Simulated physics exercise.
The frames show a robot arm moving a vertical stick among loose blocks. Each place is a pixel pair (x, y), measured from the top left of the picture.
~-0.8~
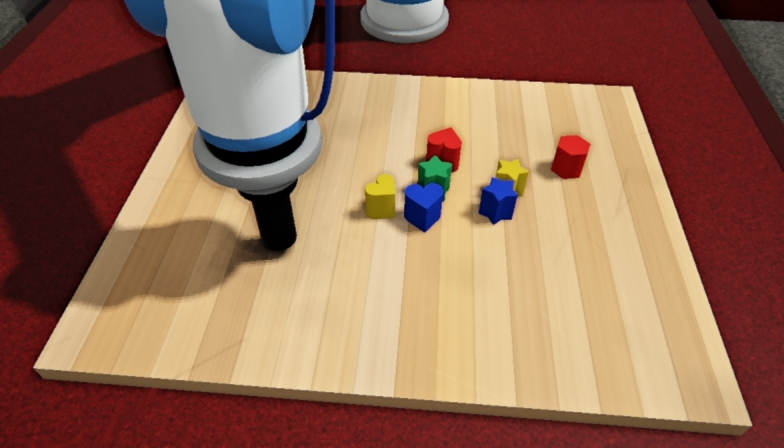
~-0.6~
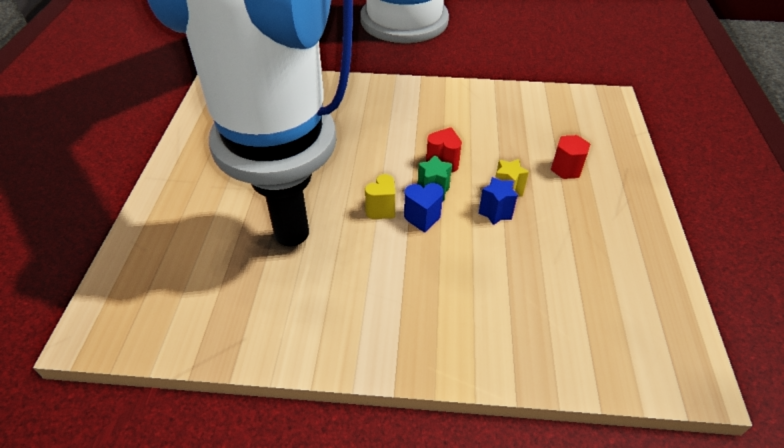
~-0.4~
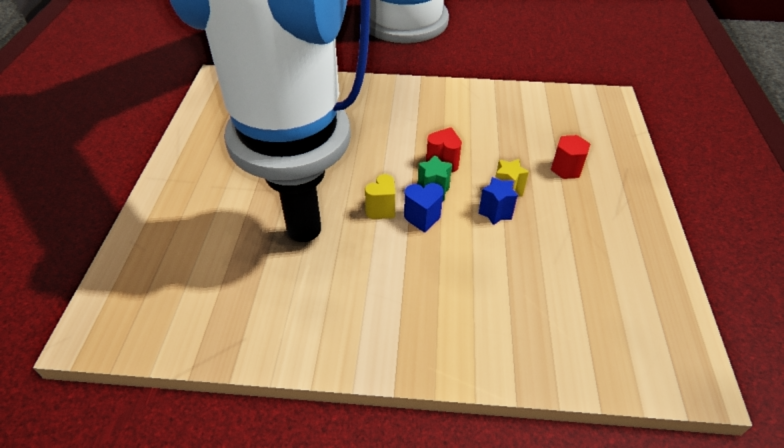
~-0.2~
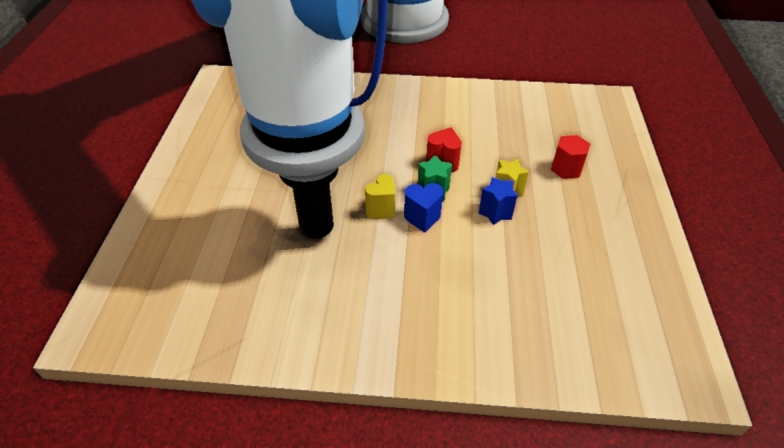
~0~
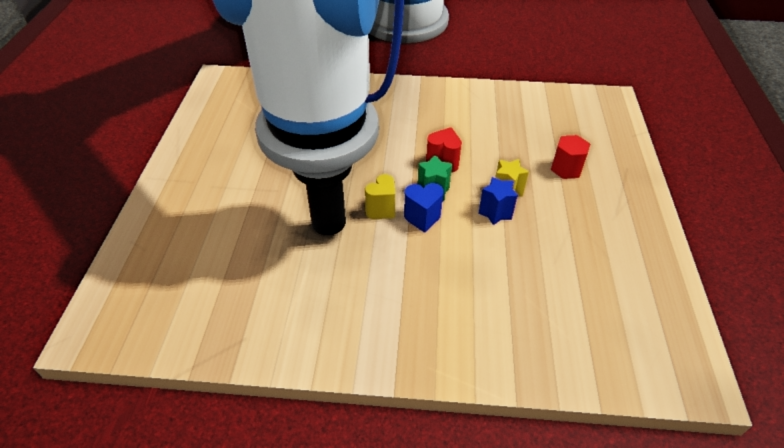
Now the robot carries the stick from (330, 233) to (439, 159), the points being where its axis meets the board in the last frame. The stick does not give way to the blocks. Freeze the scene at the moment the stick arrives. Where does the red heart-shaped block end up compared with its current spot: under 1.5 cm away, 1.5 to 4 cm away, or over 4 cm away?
It ends 1.5 to 4 cm away.
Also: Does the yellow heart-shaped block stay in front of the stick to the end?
No, I don't think so.
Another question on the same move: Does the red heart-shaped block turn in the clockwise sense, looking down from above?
Yes, that is what happens.
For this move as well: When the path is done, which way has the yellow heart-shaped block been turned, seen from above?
My answer: Clockwise.
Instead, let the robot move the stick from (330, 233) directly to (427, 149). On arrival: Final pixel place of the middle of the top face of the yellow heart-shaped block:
I'd place it at (411, 176), taking the centre of its top.
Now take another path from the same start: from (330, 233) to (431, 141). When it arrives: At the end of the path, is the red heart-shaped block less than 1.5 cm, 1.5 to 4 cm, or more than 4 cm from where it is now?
The under 1.5 cm band.
On the path given first. One third of the way, stick (370, 197); yellow heart-shaped block (404, 178), turned 30° clockwise; blue heart-shaped block (430, 194).
Two thirds of the way, stick (408, 171); yellow heart-shaped block (427, 174); blue heart-shaped block (434, 195); green star-shaped block (452, 166), turned 45° anticlockwise.
At the end, stick (440, 149); yellow heart-shaped block (427, 174), turned 130° clockwise; blue heart-shaped block (434, 195); green star-shaped block (452, 166), turned 45° anticlockwise; red heart-shaped block (469, 130), turned 40° clockwise.
